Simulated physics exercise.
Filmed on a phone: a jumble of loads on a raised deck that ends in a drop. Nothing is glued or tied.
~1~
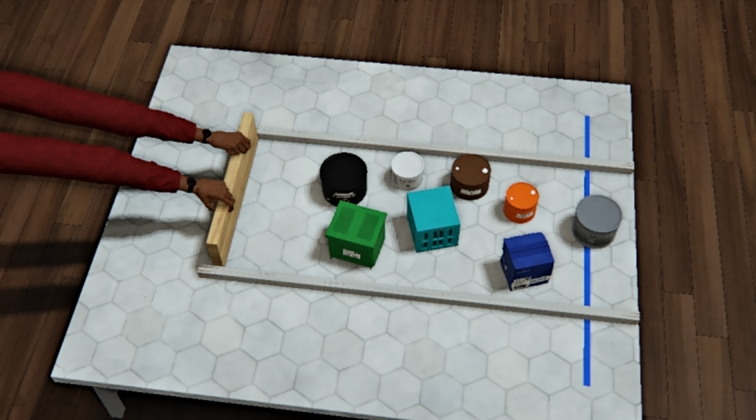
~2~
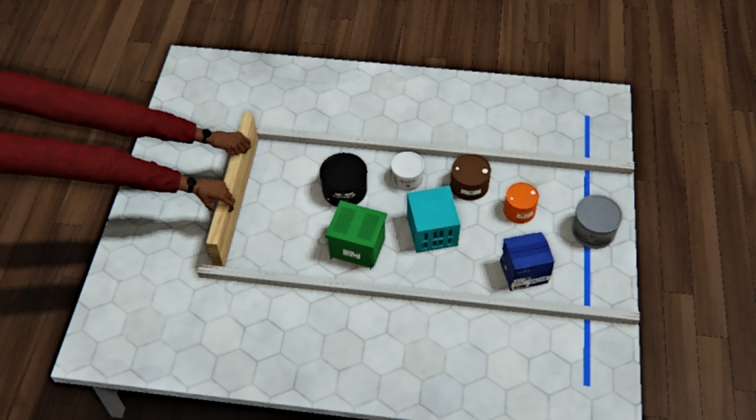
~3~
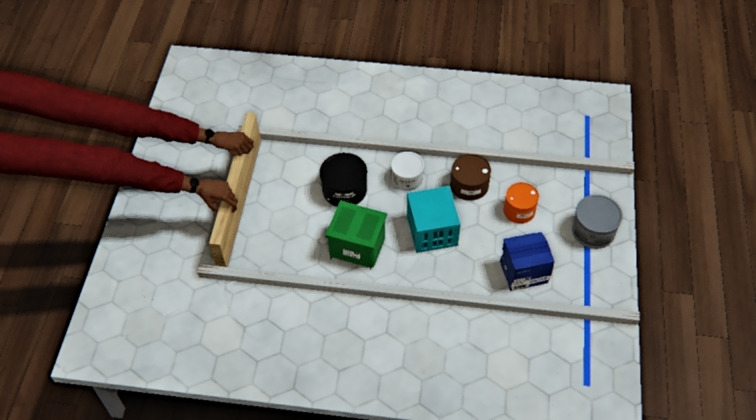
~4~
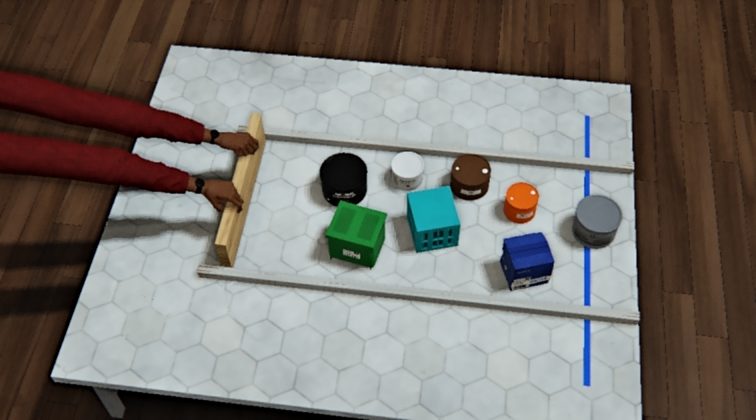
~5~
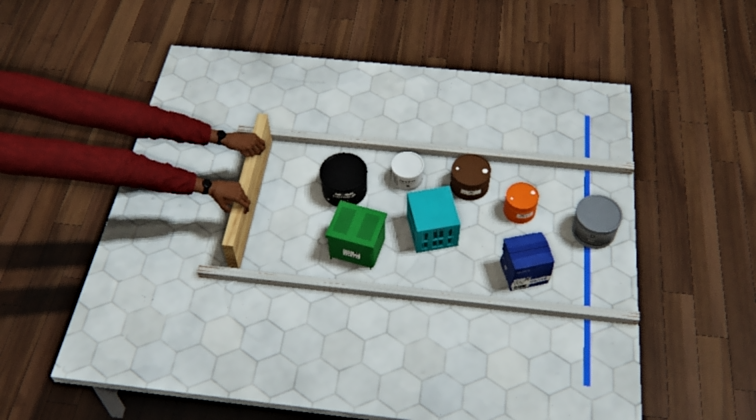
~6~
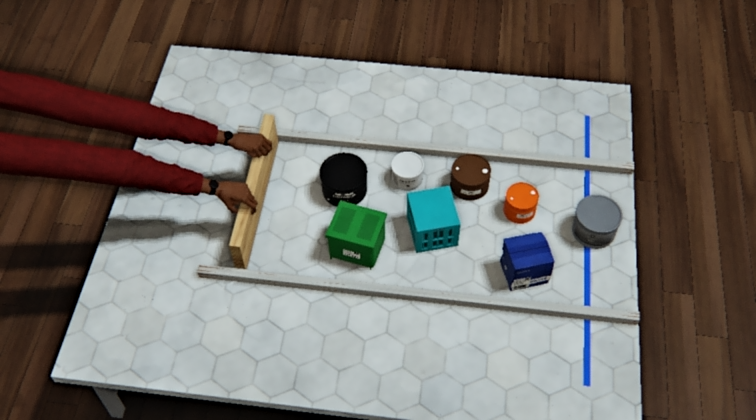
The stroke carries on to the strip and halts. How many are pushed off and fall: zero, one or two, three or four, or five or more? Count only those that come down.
Here the number that fall off is five or more.
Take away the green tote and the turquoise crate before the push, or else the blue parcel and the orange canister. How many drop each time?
Fallen: 3, and 3 in the other try.
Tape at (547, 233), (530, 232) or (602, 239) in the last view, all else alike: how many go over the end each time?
Try by try, 1, 1 and 5.
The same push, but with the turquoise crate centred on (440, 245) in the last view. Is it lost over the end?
Then it tumbles off.
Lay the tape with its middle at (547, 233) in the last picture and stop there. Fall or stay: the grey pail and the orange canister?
The grey pail goes over, the orange canister does not fall.
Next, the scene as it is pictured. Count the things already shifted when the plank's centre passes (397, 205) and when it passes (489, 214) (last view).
4 and 8.
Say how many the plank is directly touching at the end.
The number is 3.
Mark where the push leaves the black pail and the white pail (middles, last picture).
First (614, 209), then (605, 178).
Early on, none off yet; grey pail at rest near (596, 222); blue parcel at rest near (527, 261); orange canister at rest near (521, 203).
Finally, the number that fall off is five or more; lost, turquoise crate, brown canister, orange canister, blue parcel and grey pail.
